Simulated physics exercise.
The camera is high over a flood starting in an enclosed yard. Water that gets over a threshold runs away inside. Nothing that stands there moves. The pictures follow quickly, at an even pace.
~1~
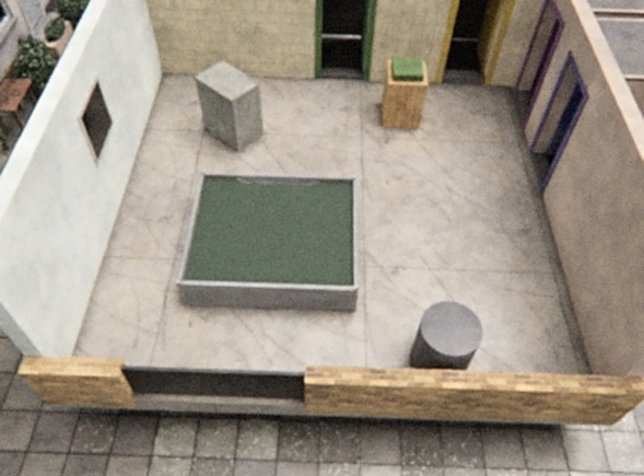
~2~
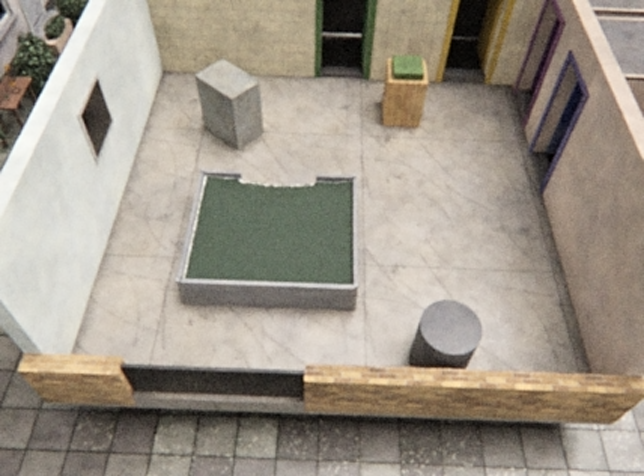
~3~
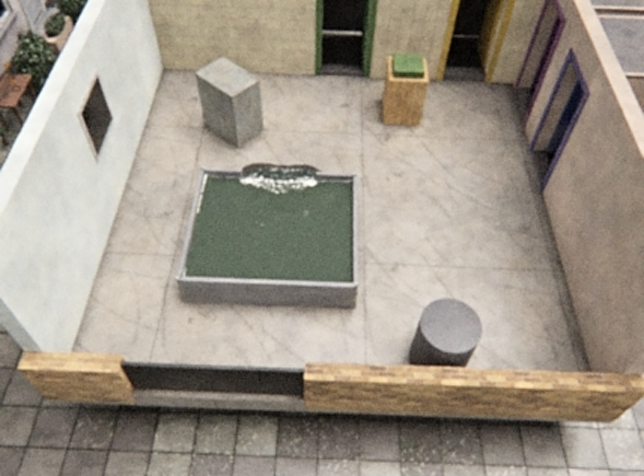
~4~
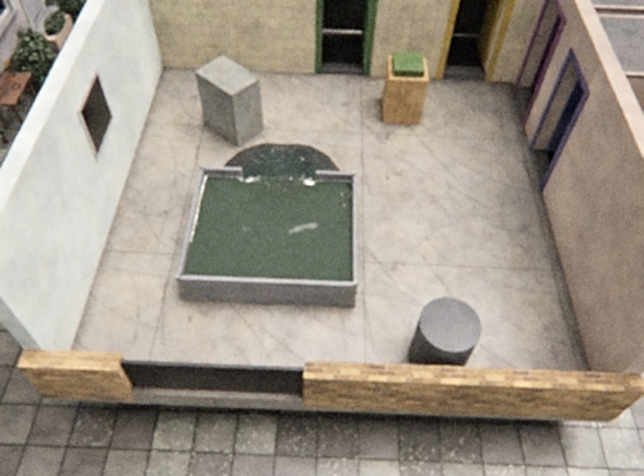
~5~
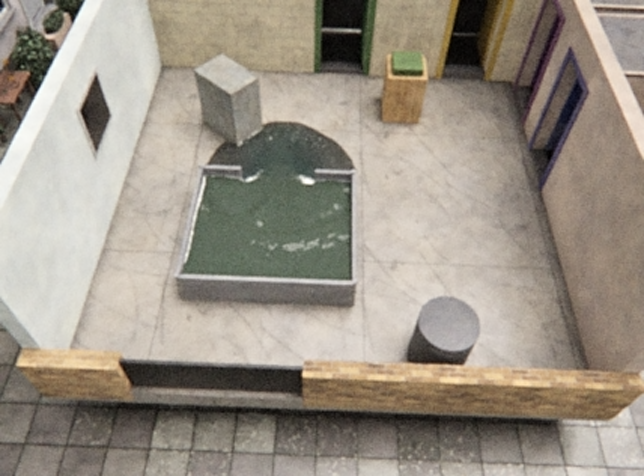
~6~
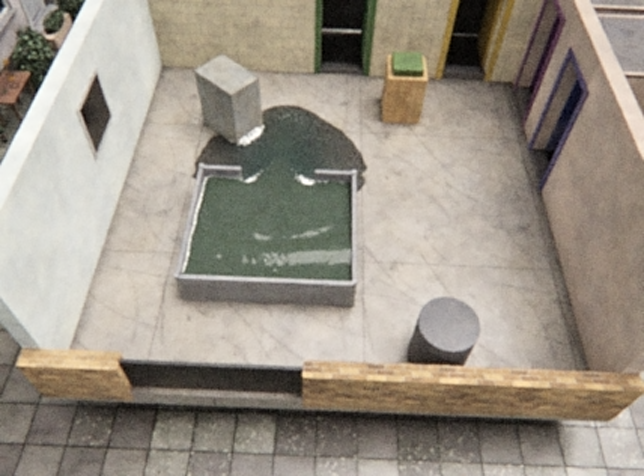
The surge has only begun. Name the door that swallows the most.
Most goes in at the green door.
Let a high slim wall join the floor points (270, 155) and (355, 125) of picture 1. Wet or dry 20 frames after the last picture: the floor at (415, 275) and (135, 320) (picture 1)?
In turn: No water, clear.
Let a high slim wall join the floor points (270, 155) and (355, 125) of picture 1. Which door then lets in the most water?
Most goes in at the blue-painted one.
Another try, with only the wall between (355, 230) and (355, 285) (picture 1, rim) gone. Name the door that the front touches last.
Last comes the green one.
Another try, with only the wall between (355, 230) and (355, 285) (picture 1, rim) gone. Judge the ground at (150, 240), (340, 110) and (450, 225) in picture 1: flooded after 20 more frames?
In that order: Dry, dry, flooded.
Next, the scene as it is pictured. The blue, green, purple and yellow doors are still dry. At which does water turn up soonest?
The green door.
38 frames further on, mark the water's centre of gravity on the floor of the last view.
Close to (308, 161).
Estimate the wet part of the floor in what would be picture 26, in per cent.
Some 40 per cent.
A moment on, water covers 20 % of the floor; yellow door not reached, purple door not reached, blue door not reached, green door wet at the sill, nothing in.
Next, water covers 25 % of the floor; yellow door not reached, purple door not reached, blue door not reached, green door some in.
Then, water covers 40 % of the floor; yellow door wet at the sill, nothing in, purple door wet at the sill, nothing in, blue door not reached, green door a lot in.
Later, water covers 55 % of the floor; yellow door wet at the sill, nothing in, purple door wet at the sill, nothing in, blue door wet at the sill, nothing in, green door a lot in.
In the end, water covers 90 % of the floor; yellow door wet at the sill, nothing in, purple door wet at the sill, nothing in, blue door wet at the sill, nothing in, green door a lot in; the green door has let in the most.
